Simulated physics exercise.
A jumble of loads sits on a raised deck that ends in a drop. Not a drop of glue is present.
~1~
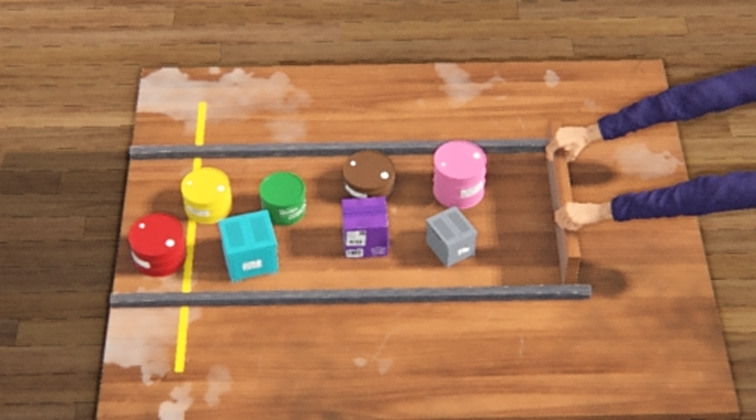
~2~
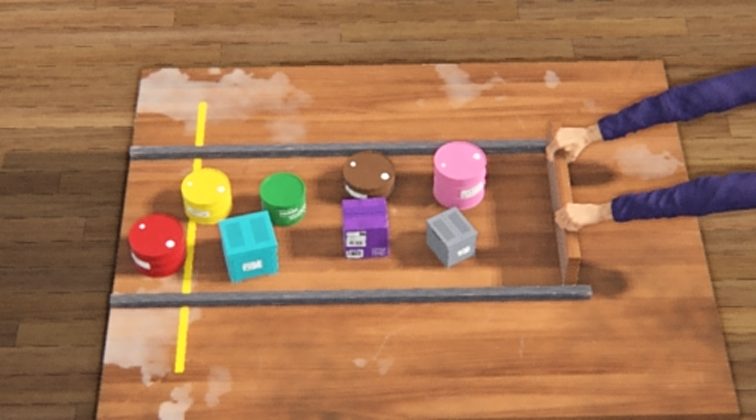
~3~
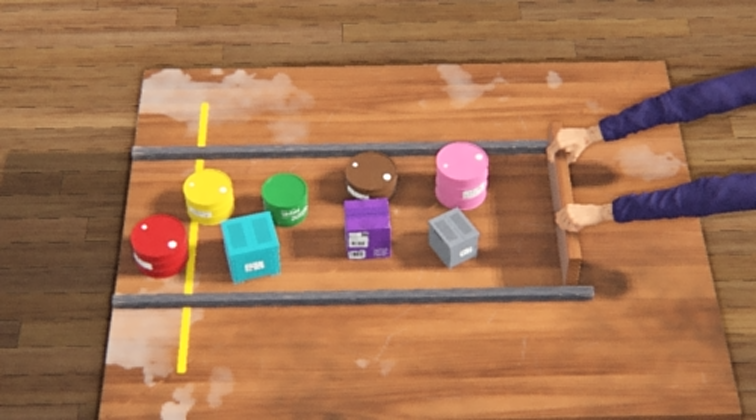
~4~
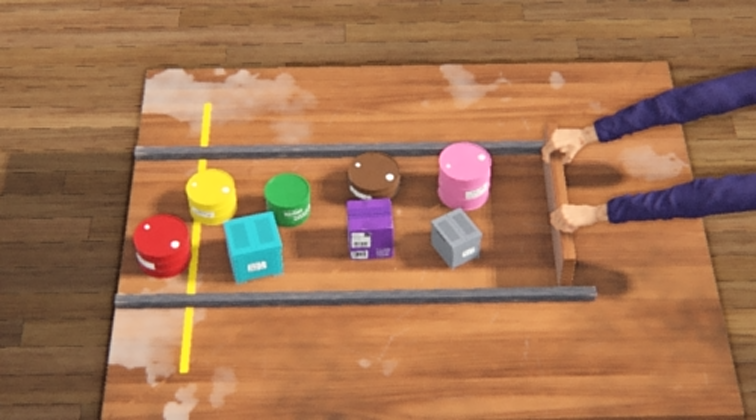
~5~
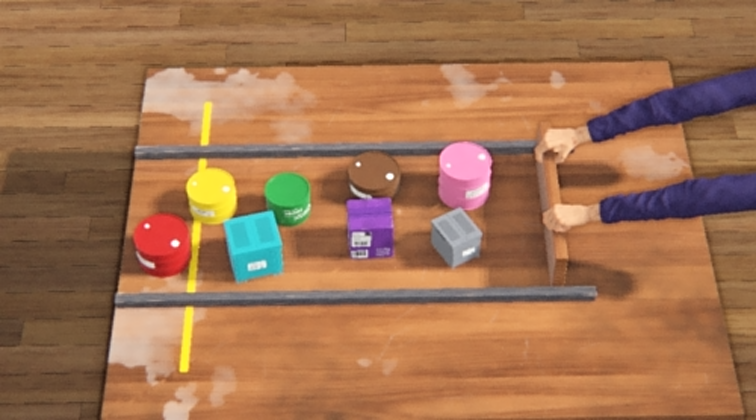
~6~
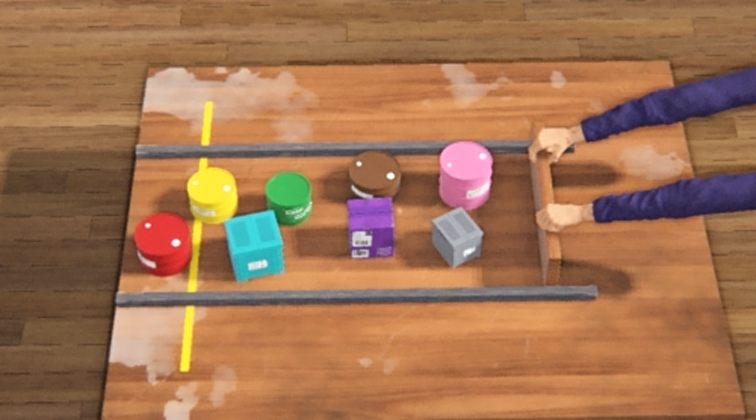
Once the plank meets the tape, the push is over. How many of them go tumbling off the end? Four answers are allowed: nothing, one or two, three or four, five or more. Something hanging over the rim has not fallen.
The drop count fails to reach five, yet passes two.
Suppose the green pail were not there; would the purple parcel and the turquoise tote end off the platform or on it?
Here's how it goes: The purple parcel is still up there and the turquoise tote ends up down.
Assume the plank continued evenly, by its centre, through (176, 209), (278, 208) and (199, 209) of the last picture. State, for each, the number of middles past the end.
The numbers past the end are 6, 1 and 4.
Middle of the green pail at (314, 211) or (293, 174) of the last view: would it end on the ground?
Well, in that order, it hangs on, then it winds up off it.
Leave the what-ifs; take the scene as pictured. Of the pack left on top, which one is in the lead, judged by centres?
Answer: The brown canister.
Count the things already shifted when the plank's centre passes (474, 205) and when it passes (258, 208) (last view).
By then 2, and later 8.
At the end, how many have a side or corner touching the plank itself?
Number in contact with it: 2.
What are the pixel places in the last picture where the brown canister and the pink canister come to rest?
The brown canister stops around (131, 170); the pink canister around (174, 180).
Soon after, none off yet; red canister at rest near (164, 245); yellow canister at rest near (213, 196); turquoise tote at rest near (255, 247).
Then, none off yet; red canister at rest near (164, 245); yellow canister at rest near (213, 196); turquoise tote moved a little near (243, 247).
Further on, none off yet; red canister tipped a little near (104, 248); yellow canister moved about its own width near (168, 200); turquoise tote moved well along near (155, 254).
By the end, the number that fall off is three or four; fallen, turquoise tote, yellow canister and red canister.
